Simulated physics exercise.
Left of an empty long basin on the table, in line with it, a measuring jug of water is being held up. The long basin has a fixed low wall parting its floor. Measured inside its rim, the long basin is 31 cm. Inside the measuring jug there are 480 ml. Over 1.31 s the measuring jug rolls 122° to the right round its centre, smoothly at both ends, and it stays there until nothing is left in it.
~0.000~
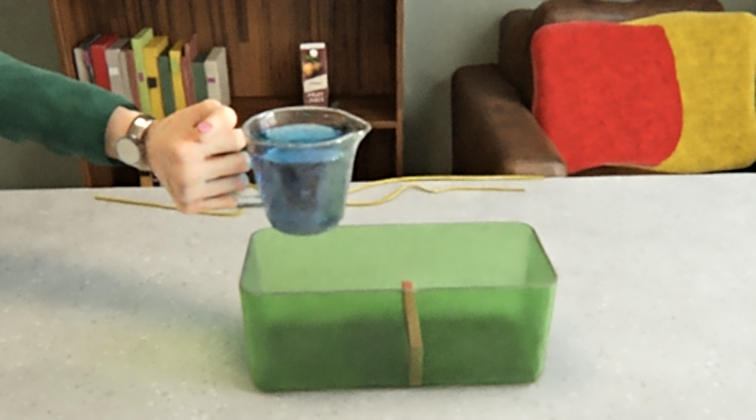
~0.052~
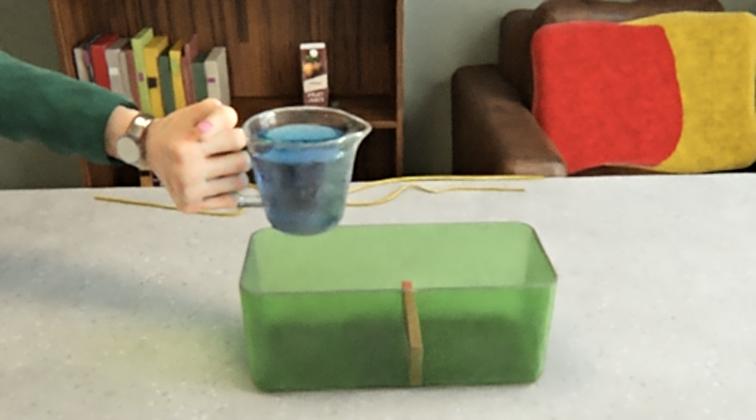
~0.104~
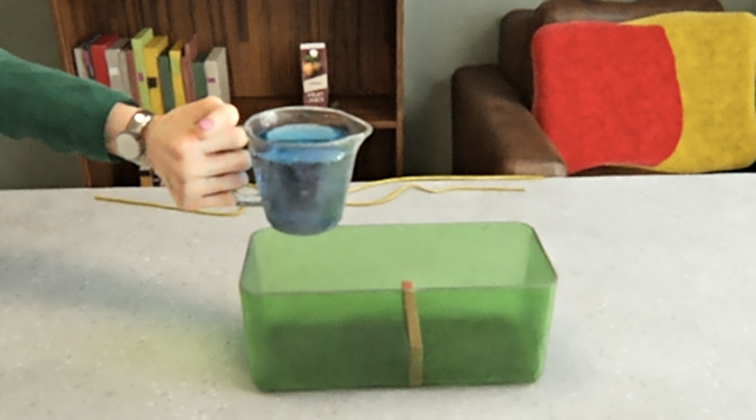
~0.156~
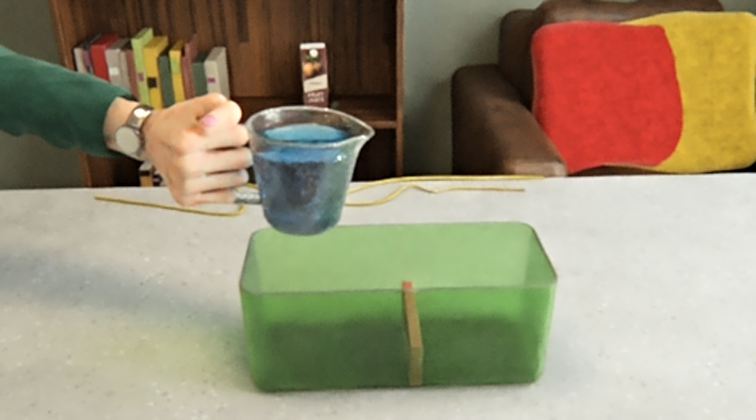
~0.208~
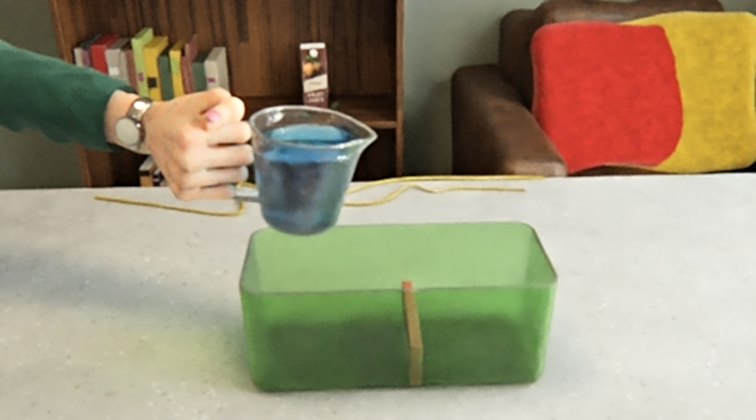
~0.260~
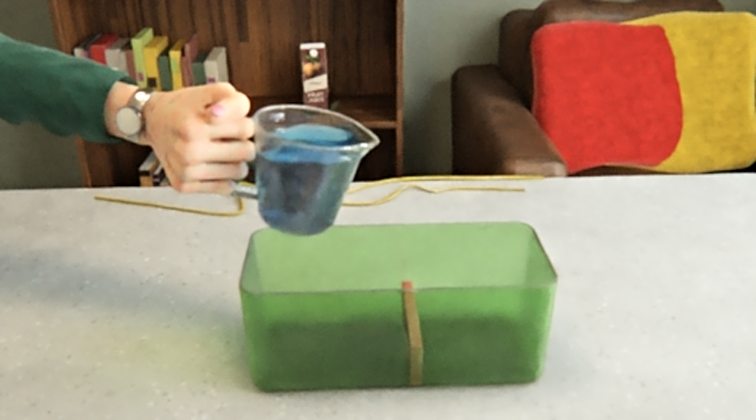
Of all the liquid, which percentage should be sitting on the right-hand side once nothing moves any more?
Around 65 per cent should be sitting there.
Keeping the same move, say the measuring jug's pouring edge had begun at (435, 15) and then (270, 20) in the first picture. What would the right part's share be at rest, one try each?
It comes to 75 per cent, and then 5 per cent.
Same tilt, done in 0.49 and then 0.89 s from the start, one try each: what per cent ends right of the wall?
Result: 30 per cent, then 50 per cent.
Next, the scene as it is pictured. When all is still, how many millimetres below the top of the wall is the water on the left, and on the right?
Left roughly 40 mm; right roughly 28 mm.
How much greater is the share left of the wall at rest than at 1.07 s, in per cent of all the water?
Close to 7% of the whole.
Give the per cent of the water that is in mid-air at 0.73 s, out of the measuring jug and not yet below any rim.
Roughly 18 percent.
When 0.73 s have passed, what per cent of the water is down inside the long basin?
The basin holds roughly 20 in a hundred parts at that moment.
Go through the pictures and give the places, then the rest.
It leans 0°; its right rim is at (370, 126); the water meets the walls at (252, 141) and (354, 137); the long basin's rim runs from (246, 260) to (544, 252); the wall's top is at (412, 313), in the first frame.
It leans 0°; its right rim is at (371, 127); the water meets the walls at (252, 140) and (355, 138), in the second frame.
It leans 2°; its right rim is at (372, 128); the water meets the walls at (252, 140) and (355, 139), in the third frame.
It leans 4°; its right rim is at (374, 131); the water meets the walls at (254, 139) and (357, 139), in the fourth frame.
It leans 7°; its right rim is at (376, 135); the water meets the walls at (256, 139) and (361, 140), in the fifth frame.
It leans 11°; its right rim is at (379, 140); the water meets the walls at (259, 140) and (366, 141), in the sixth frame.
Then, 0.73 s in, the tilt is 71° and 63 per cent is still to pour, 1 is left of the wall and 19 right of it.
Then, 1.07 s in, the tilt is 112° and 4 per cent is still to pour, 28 is left of the wall and 64 right of it.
Then, 1.42 s in, the tilt is 122° and 0 per cent is still to pour, 35 is left of the wall and 65 right of it.
Then, 1.81 s in, the tilt is 122° and 0 per cent is still to pour, 35 is left of the wall and 65 right of it.
Finally, 35 per cent lies left of the wall, 65 right of it and 0 outside.
